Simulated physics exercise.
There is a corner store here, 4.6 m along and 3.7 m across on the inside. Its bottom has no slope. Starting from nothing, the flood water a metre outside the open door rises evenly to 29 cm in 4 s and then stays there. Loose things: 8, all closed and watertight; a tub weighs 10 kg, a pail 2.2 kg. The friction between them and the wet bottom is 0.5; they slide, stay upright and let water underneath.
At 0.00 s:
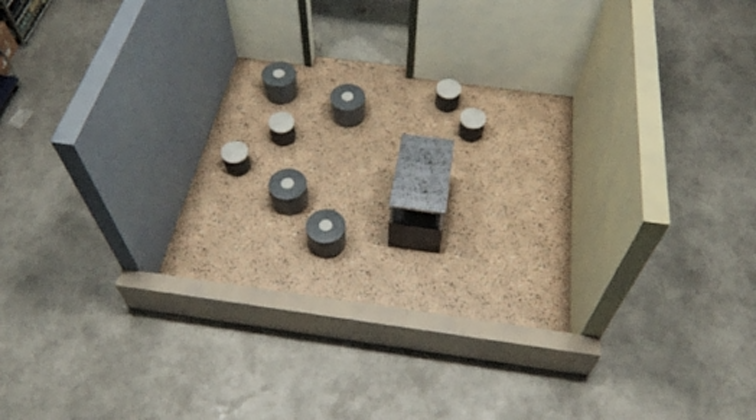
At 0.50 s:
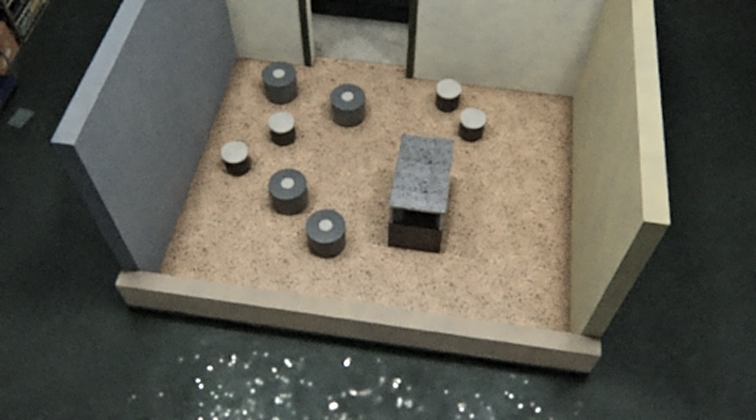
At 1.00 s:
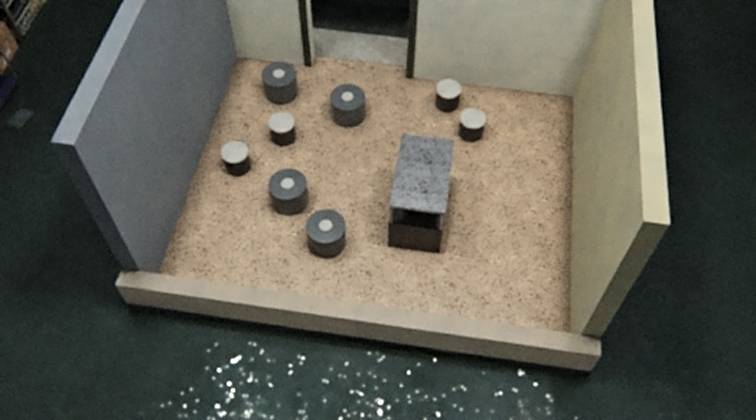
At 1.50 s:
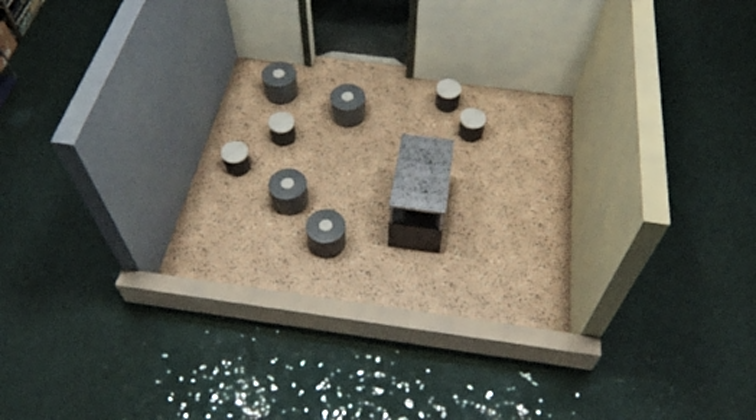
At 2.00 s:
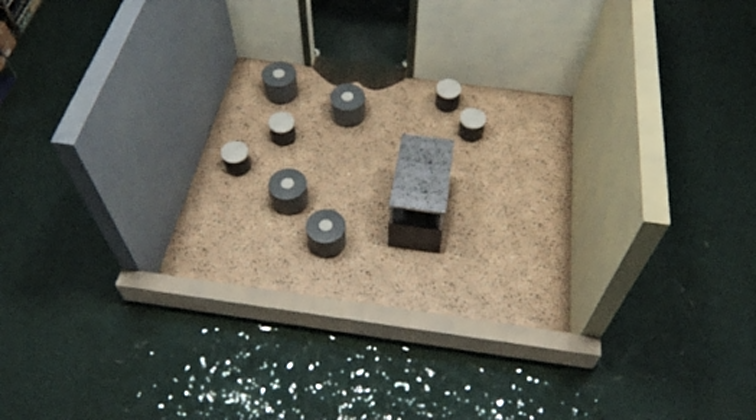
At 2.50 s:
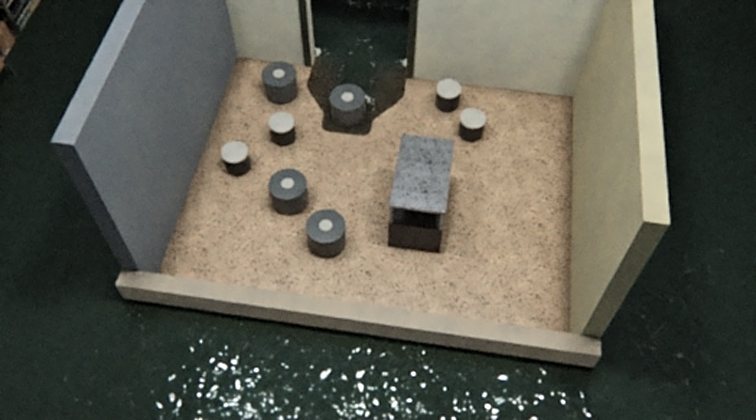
Dark water spread across the ground outside a walled store, glinting along the front, then crept in through the back doorway and around the nearest tub, while the tubs and counter stayed still.
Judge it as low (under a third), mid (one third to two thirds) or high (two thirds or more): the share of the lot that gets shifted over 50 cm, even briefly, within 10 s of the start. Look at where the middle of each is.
Mid.
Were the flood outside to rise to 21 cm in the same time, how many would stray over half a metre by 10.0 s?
You'd get 5 in that case.
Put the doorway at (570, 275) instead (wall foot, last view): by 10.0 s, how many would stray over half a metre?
That would give 7.
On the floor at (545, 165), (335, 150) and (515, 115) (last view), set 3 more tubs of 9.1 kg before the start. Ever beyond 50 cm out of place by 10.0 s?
Sequence: Above the line / above the line / below the line.
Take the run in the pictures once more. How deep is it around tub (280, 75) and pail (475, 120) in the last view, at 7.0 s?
Depth approx. 4 cm / 2 cm.
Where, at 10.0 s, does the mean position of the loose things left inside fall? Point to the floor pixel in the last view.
Mean position: Approximately (367, 185).
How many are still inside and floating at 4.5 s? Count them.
Answer: 2.
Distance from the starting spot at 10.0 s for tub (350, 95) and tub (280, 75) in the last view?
One is off by 200 cm, the other by 10 cm, in the order asked.
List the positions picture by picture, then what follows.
The first frame shows a tub at (348, 97) rests on the ground; a tub at (279, 74), on the bottom; 0.0 m2 under water; 0 of 8 have shifted.
The second frame shows a tub at (348, 97) rests on the ground; a tub at (279, 74), on the bottom; water covers 0.0 m2; 0 of 8 have shifted.
The third frame shows a tub at (348, 97), on the bottom; a tub at (279, 74) rests on the ground; water covers 0.0 m2; 0 of 8 have shifted.
The fourth frame shows a tub at (348, 97) rests on the ground; a tub at (279, 74), on the bottom; 0.0 m2 under water; 0 of 8 have shifted.
The fifth frame shows a tub at (348, 97), on the bottom; a tub at (279, 74) rests on the ground; 0.3 m2 under water; 0 of 8 have shifted.
The sixth frame shows a tub at (348, 97) rests on the ground; a tub at (279, 74), on the bottom; water covers 0.9 m2; 0 of 8 have shifted.
After 3.5 s 1 of 8 are over 50 cm from their spots; 0 afloat.
After 4.5 s 3 of 8 are over 50 cm from their spots; 2 afloat.
After 7.0 s 5 of 8 are over 50 cm from their spots; 5 afloat.
After 10.0 s 5 of 8 are over 50 cm from their spots, and 5 have been at some point; 8 afloat.
